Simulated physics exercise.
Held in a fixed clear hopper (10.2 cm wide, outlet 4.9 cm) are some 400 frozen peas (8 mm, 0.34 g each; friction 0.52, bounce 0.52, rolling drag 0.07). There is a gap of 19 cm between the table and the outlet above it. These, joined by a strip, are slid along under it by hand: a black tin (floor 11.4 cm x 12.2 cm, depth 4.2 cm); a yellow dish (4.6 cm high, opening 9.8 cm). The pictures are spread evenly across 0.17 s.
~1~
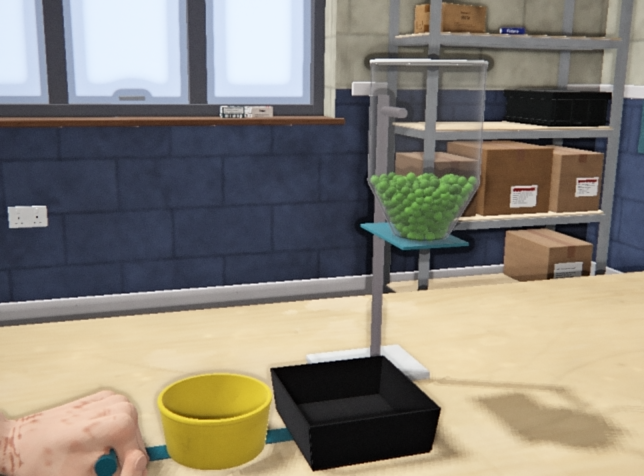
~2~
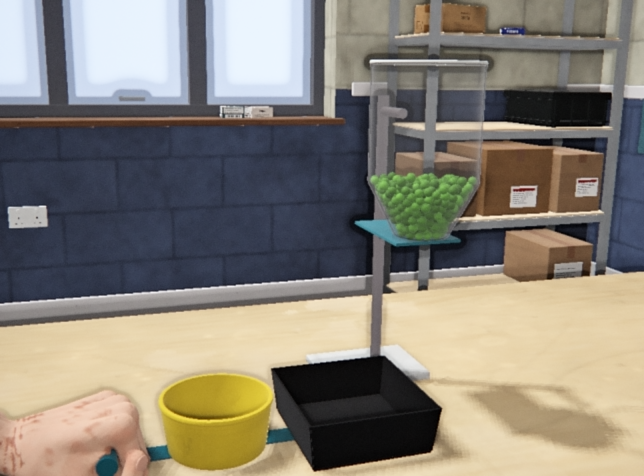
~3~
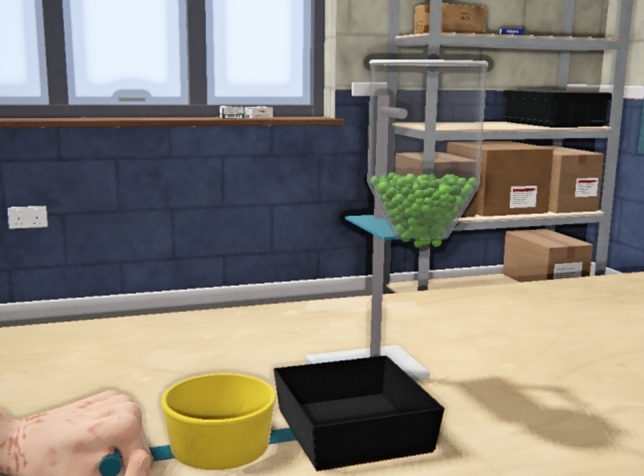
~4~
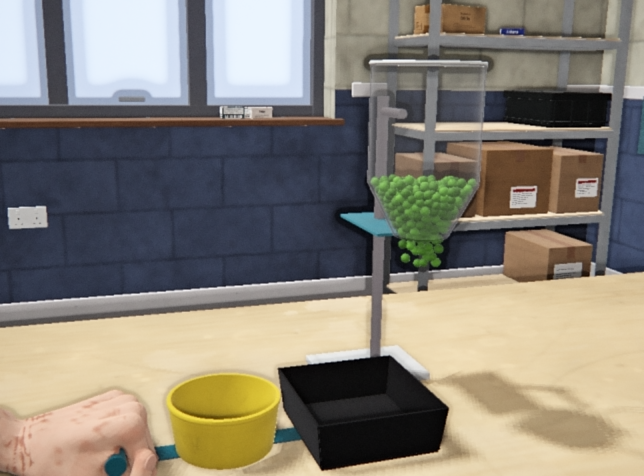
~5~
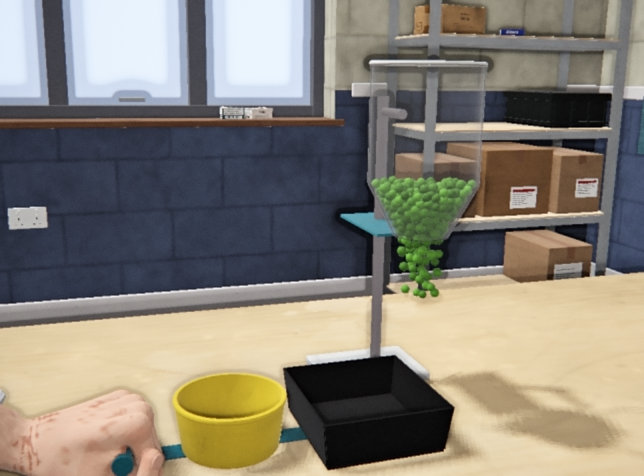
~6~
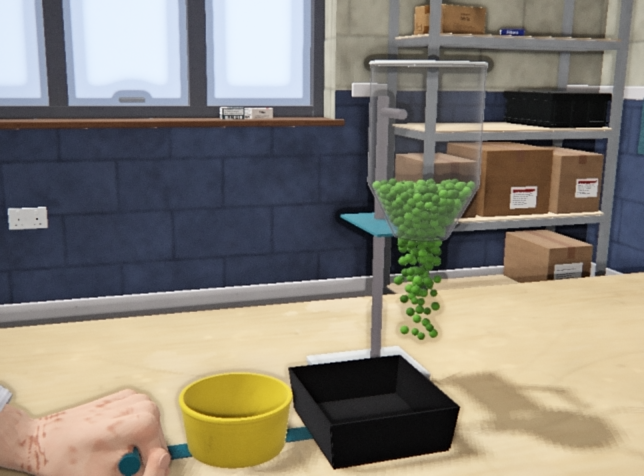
A teal plate slides left from under a clear funnel of green peas, which begin dropping in a lengthening stream, while a hand at lower left slowly pushes a joined yellow dish and black tin slightly right. The funnel hangs on a grey stand above a pale wooden table. The fixed, slightly raised view shows a room with dark blue block walls, windows, and shelves of cardboard boxes behind.
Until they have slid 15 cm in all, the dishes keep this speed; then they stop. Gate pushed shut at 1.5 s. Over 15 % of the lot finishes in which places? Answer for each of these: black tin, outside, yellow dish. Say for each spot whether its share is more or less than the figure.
Compared with the figure: Black tin more, outside less, yellow dish less.
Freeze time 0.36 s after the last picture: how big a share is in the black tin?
It comes to near 70 in a hundred.
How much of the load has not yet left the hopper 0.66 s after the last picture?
Roughly 0 % of the load.
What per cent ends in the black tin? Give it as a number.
I'd reckon close to 100 per cent.
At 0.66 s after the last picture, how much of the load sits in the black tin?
By then it is around 100 per cent.
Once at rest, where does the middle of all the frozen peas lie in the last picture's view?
Around (477, 398).
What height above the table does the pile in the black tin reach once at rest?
Around 3.0 cm above the table.
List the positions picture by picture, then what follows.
Dishes slid 0.0 cm; 0 pieces falling; top of the load at (426, 178); black tin at (351, 387); yellow dish at (216, 396), in the first frame.
Dishes slid 0.1 cm; 0 pieces falling; top of the load at (426, 178), in the second frame.
Dishes slid 0.4 cm; 0 pieces falling; top of the load at (384, 179), in the third frame.
Dishes slid 0.8 cm; 17 pieces falling; top of the load at (424, 180), in the fourth frame.
Dishes slid 1.4 cm; 41 pieces falling; top of the load at (449, 182), in the fifth frame.
Dishes slid 1.9 cm; 67 pieces falling; top of the load at (421, 184); black tin at (369, 386); yellow dish at (236, 395), in the sixth frame.
Then, 0.36 s after the last picture, hopper 5 %, black tin 70 %, in the air 20 %; middle of all pieces on or above the table near (422, 366).
Then, 0.66 s after the last picture, black tin 100 %; middle of all pieces on or above the table near (460, 402).
Then, 0.93 s after the last picture, black tin 100 %; middle of all pieces on or above the table near (480, 399).
Then, 1.20 s after the last picture, black tin 100 %; middle of all pieces on or above the table near (480, 399).
In the end, hopper 0 %, yellow dish 0 %, black tin 100 %, outside 0 %.
